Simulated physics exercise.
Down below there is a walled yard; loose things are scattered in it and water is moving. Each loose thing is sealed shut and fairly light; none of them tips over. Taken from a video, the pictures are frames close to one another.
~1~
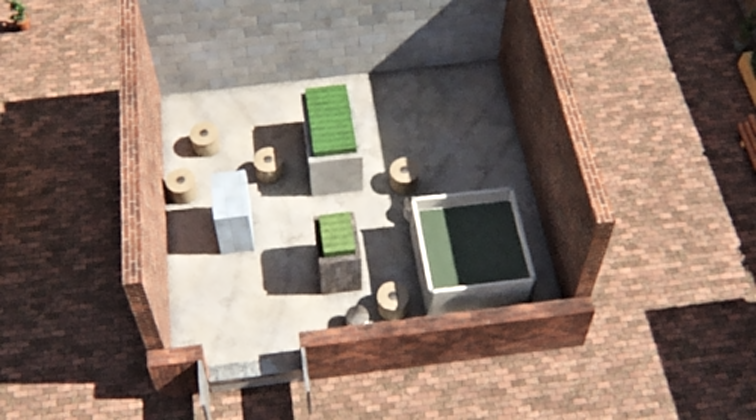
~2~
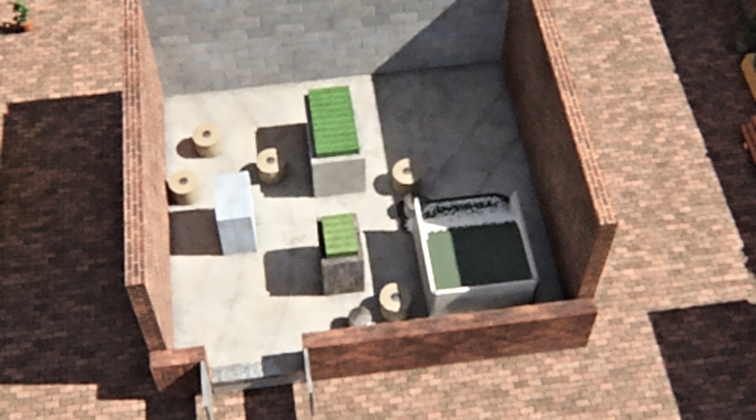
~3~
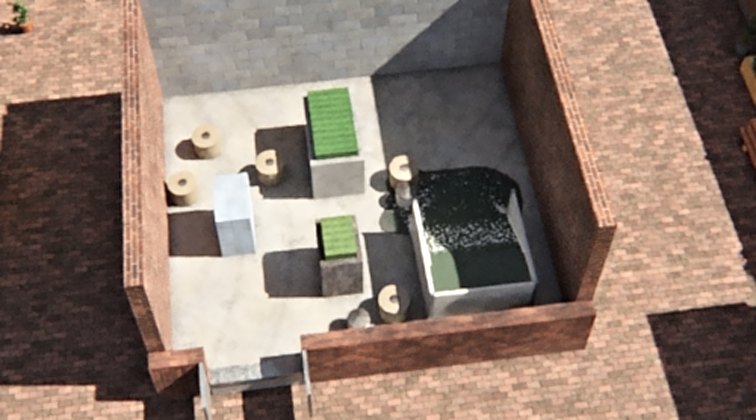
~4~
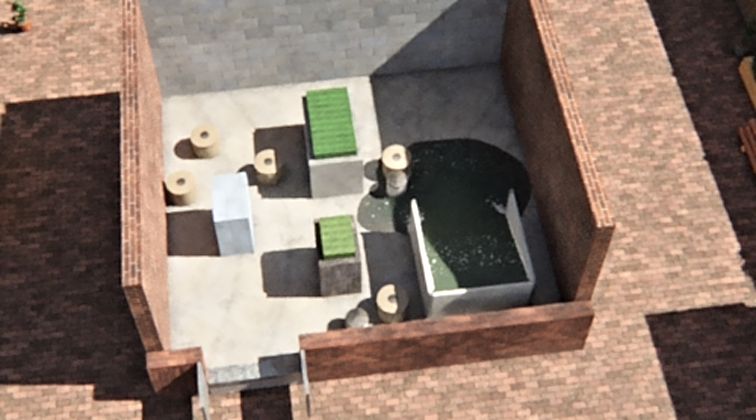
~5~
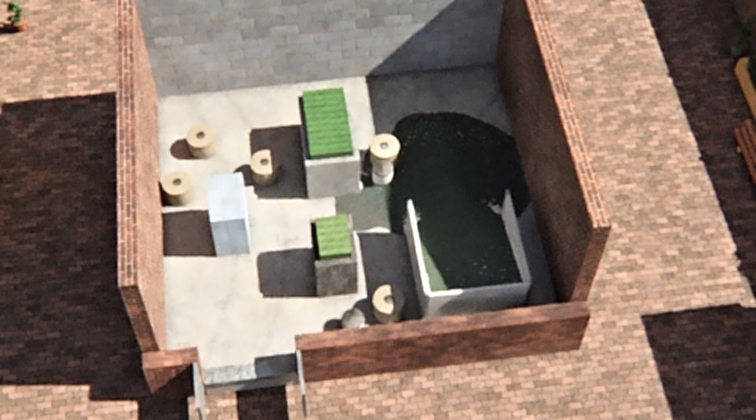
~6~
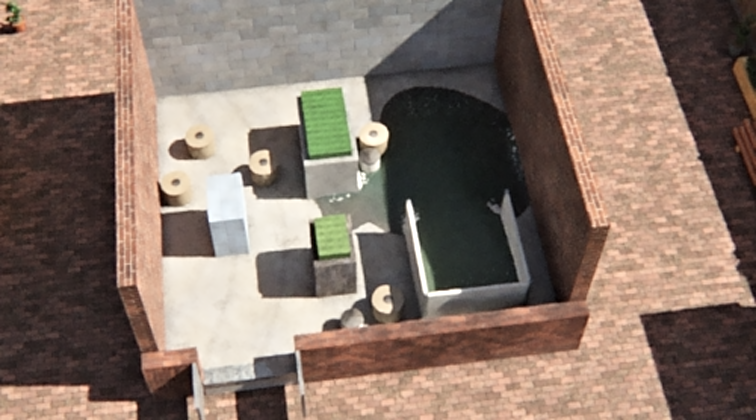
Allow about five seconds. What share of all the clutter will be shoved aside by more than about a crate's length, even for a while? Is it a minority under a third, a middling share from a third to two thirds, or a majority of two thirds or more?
A middling share.
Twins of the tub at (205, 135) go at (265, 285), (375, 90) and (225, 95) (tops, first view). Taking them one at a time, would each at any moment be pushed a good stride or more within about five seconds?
Results - 1: Doesn't go far; 2: Ends up far away; 3: Ends up far away.
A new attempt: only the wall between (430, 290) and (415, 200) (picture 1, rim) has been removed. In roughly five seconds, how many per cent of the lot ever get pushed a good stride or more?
Near 90 %.
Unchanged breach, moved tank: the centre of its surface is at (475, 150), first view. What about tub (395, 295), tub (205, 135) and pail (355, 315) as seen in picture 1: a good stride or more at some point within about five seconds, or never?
Lab note - in sequence: Less than that; displaced that much; less than that.
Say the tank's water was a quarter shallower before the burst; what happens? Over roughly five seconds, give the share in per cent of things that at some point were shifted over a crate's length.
About 60 per cent.
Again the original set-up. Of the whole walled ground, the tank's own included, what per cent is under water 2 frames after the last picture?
Something like 40 in a hundred.
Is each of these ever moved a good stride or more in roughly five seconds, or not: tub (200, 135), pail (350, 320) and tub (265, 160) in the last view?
Taking them in turn, the first traveled far, the second stayed within range, and the third stayed within range.
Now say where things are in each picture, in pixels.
A pail at (414, 204), on the bottom; a tub at (405, 170) rests on the ground; 0 of 7 have shifted, in the first picture.
A pail at (415, 201), on the bottom, close to its start; a tub at (408, 171), on the bottom; 1 of 7 have shifted, in the second picture.
A pail at (407, 190), on the bottom, a stride from its start; a tub at (404, 168) rests on the ground, close to its start; 2 of 7 have shifted, in the third picture.
A pail at (397, 179) rests on the ground, a stride from its start; a tub at (397, 157), on the bottom, a stride from its start; 2 of 7 have shifted, in the fourth picture.
A pail at (383, 168), on the bottom, a stride from its start; a tub at (385, 146) rests on the ground, a stride from its start; 2 of 7 have shifted, in the fifth picture.
A pail at (370, 156) rests on the ground, a stride from its start; a tub at (374, 134), on the bottom, a stride from its start; 2 of 7 have shifted, in the sixth picture.
A moment on, 2 of 7 are well off their spots; 2 afloat.
Next, 2 of 7 are well off their spots; 2 afloat.
Later, 3 of 7 are well off their spots; 3 afloat.
In the end, 4 of 7 are well off their spots, and 4 have been at some point; 3 afloat.
